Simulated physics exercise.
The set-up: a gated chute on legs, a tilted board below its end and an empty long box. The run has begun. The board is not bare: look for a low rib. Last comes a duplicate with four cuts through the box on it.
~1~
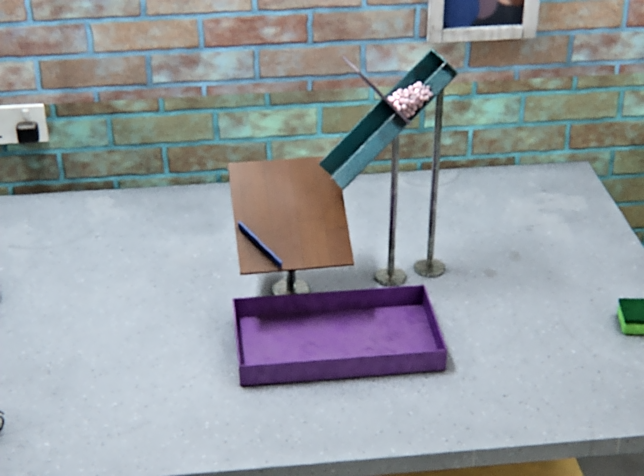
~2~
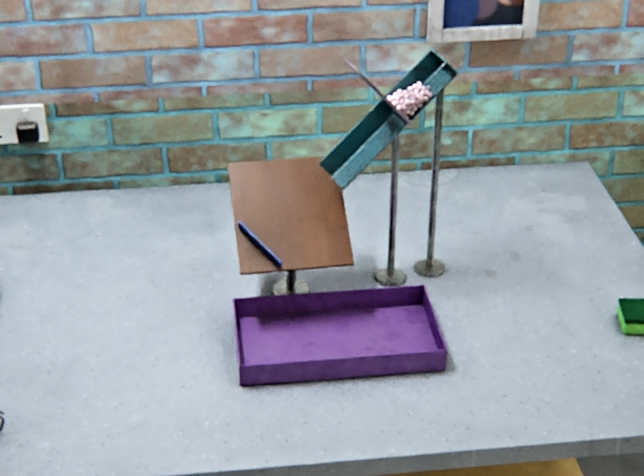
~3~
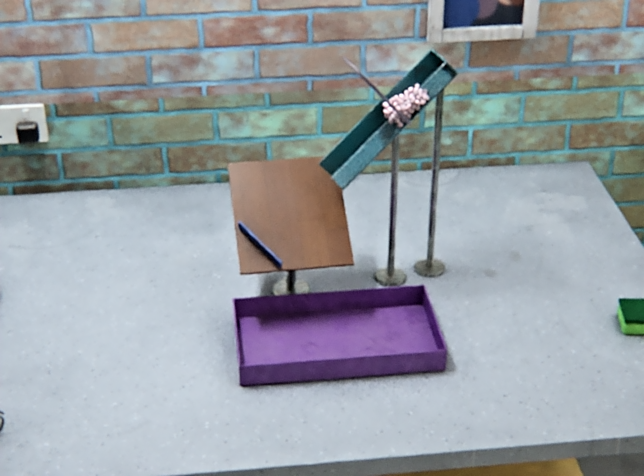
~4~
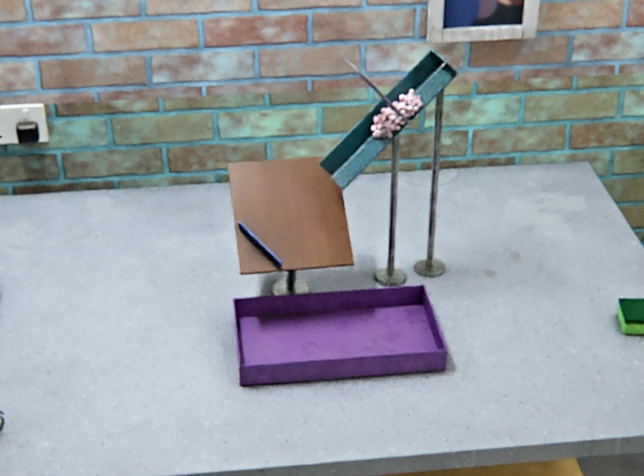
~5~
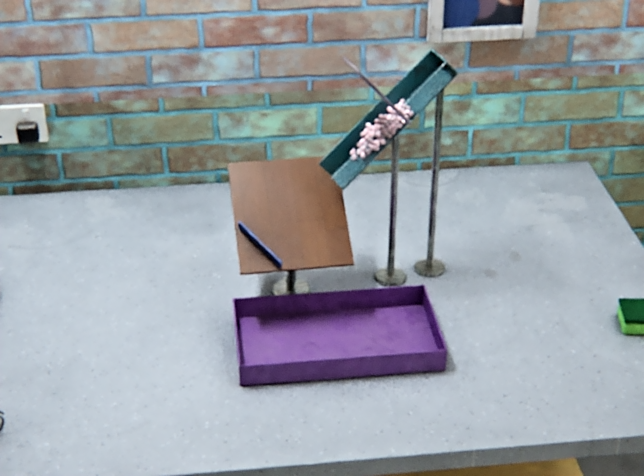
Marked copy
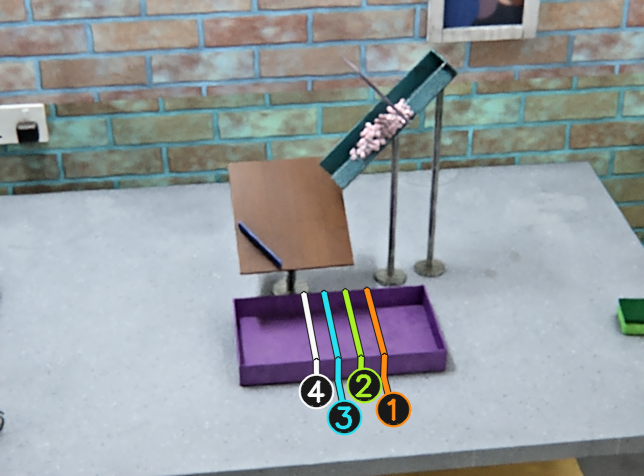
Pale pink beads sit bunched near the top of a dark green sloping chute on thin metal legs, seen from slightly above on a grey tabletop before a brick wall. Left of the chute's lower end is a tilted brown board with a short blue strip, behind an empty purple box. The beads slide down leftward, spreading into a longer cluster, while the camera stays still.
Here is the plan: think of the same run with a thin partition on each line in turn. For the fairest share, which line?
I would pick line 4.
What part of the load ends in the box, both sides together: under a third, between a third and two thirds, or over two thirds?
About that: Over two thirds.
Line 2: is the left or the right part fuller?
Left.
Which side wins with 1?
The left side.
On the marked copy, line 1 crosses the front rim at (384, 355); line 2 crosses the front rim at (360, 356); line 3 crosses the front rim at (338, 358); line 4 crosses the front rim at (316, 360).
If 1 is chosen, of what is caught, almost all on the left of the divider, just a few on the right.
If 2 is chosen, of what is caught, almost all on the left of the divider, just a few on the right.
If 3 is chosen, of what is caught, almost all on the left of the divider, just a few on the right.
If 4 is chosen, of what is caught, roughly two thirds on the left of the divider, roughly a third on the right.
